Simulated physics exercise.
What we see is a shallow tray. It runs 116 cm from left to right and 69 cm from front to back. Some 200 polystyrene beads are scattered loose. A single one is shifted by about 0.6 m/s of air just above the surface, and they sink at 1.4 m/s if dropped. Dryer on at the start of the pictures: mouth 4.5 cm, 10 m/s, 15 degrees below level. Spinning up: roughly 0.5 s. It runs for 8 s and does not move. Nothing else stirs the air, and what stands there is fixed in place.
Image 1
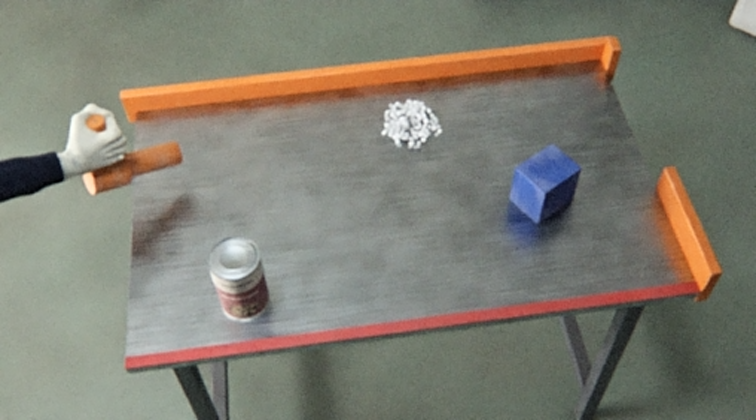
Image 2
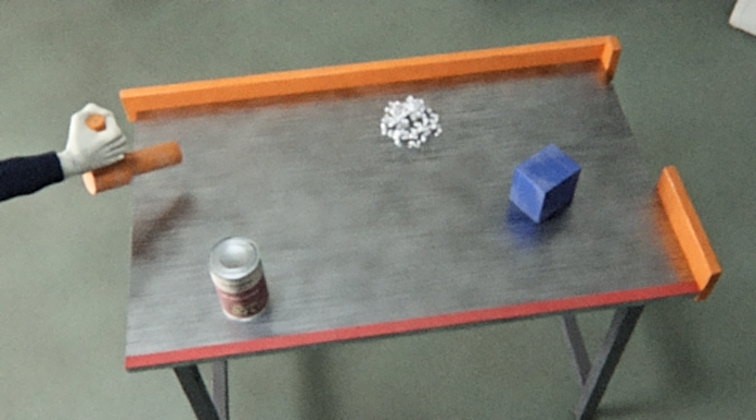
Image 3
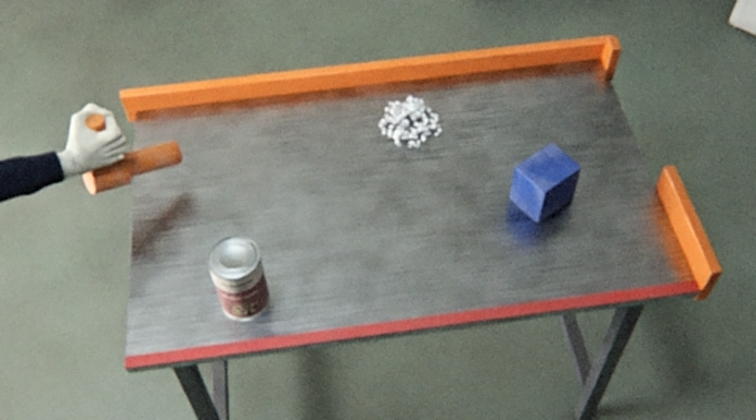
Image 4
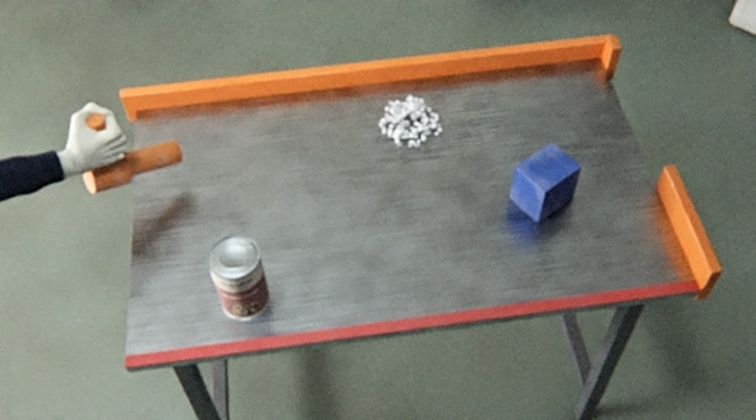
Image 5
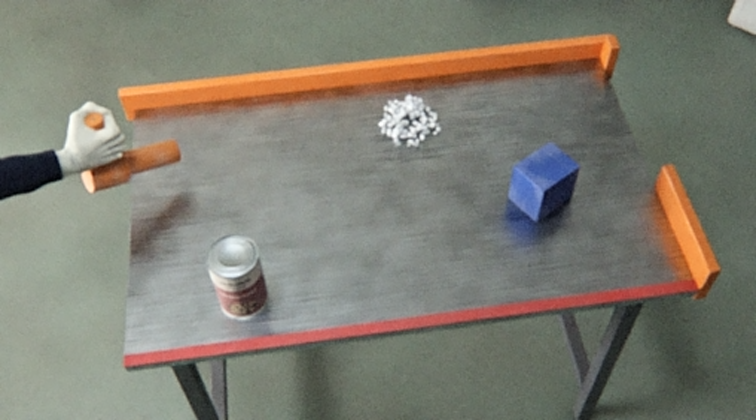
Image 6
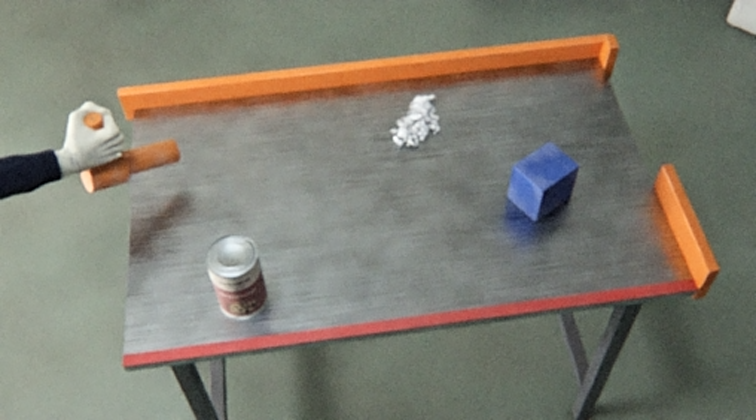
On a dark table with orange edges, a gloved hand held an orange tube at the left while a pile of small white bits sat still, then shifted slightly right and bunched into a narrower heap.
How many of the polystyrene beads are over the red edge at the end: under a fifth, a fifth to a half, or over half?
Fewer than one in five make it.
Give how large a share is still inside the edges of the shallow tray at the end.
About 0 percent of them remain.
Then, 1.2 s after the last picture the count stands so, 0 % are over the red edge; the middle of those still in play is near (637, 114).
Then, 2.1 s after the last picture the count stands so, 0 % are over the red edge.
Then, 4.0 s after the last picture the count stands so, 0 % are over the red edge.
Then, 7.6 s after the last picture, at the end, 0 % are over the red edge.
